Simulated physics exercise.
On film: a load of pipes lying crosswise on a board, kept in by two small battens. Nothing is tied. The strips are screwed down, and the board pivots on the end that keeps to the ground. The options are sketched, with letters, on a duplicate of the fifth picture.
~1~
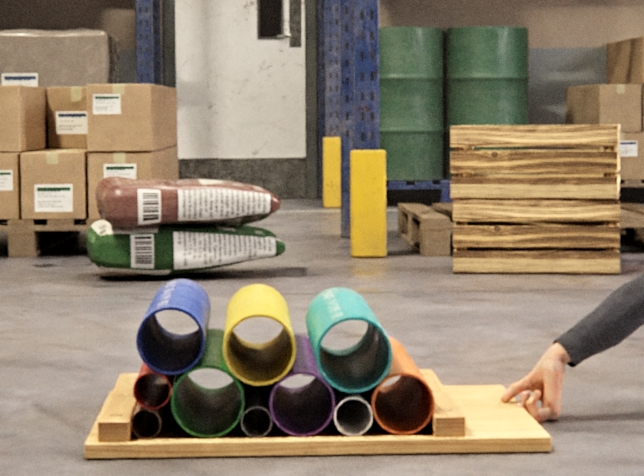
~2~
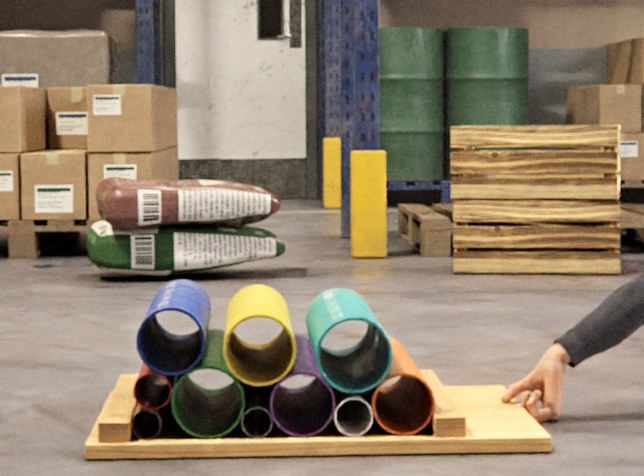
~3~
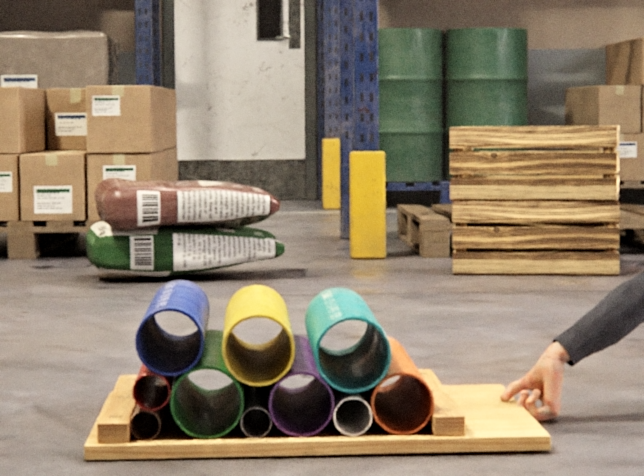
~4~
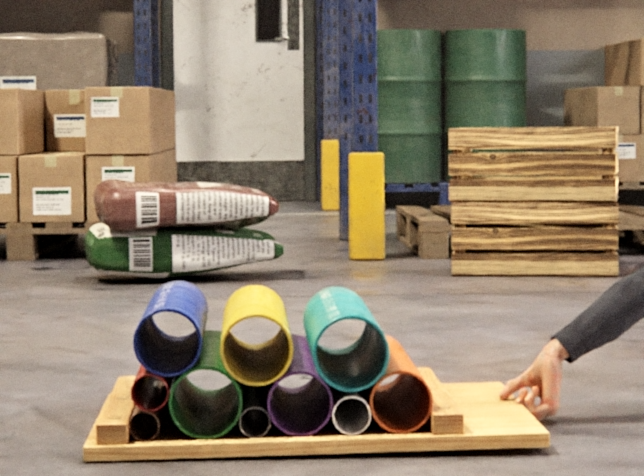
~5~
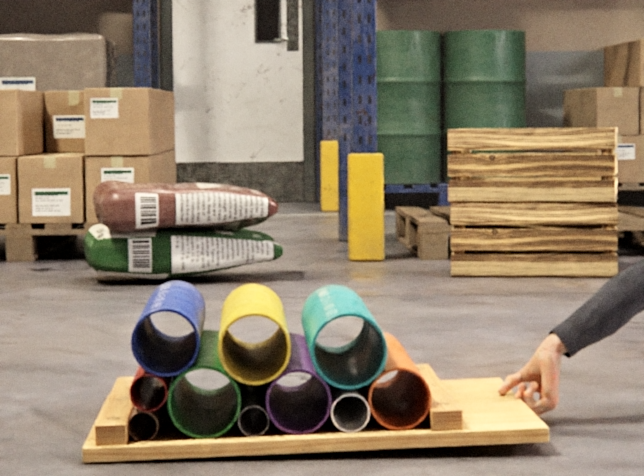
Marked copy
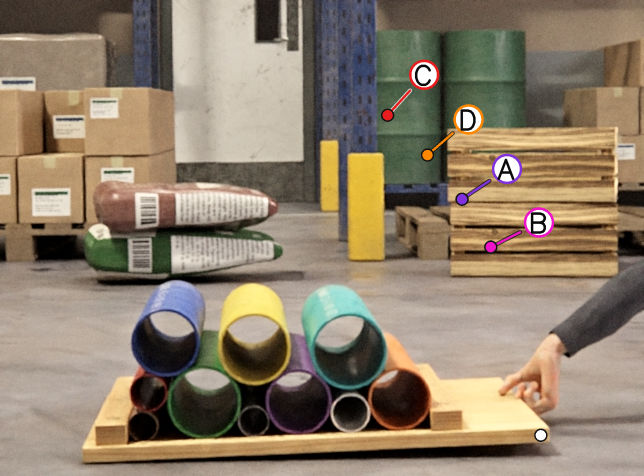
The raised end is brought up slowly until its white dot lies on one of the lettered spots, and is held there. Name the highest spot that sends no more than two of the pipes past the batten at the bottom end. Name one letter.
It can be raised to D.
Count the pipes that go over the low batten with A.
The count is two.
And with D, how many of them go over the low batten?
The count is two.
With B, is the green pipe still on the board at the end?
The green pipe: Yes.
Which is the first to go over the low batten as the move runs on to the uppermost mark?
First is the red one.
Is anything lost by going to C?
Yes.
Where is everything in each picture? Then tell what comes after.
In the first frame, grey pipe (256, 422); purple pipe (302, 404); white pipe (353, 417).
In the second frame, white pipe (353, 417); orange pipe (403, 404).
In the third frame, board (312, 409); orange pipe (403, 403); red pipe (152, 392).
In the fourth frame, board (311, 409); green pipe (206, 402).
In the fifth frame, board (311, 407); green pipe (204, 402).
On the marked copy, A at (462, 200); B at (491, 247); C at (388, 115); D at (428, 155); the white dot at (541, 435).
With D. Early on, board at 21°.
Further on, board at 40°.
At the end, board at 40°, two over the low batten (red, blue).
As for the rest, A two over the low batten (red, blue); B two over the low batten (red, blue); C four over the low batten (turquoise, yellow, red, blue).
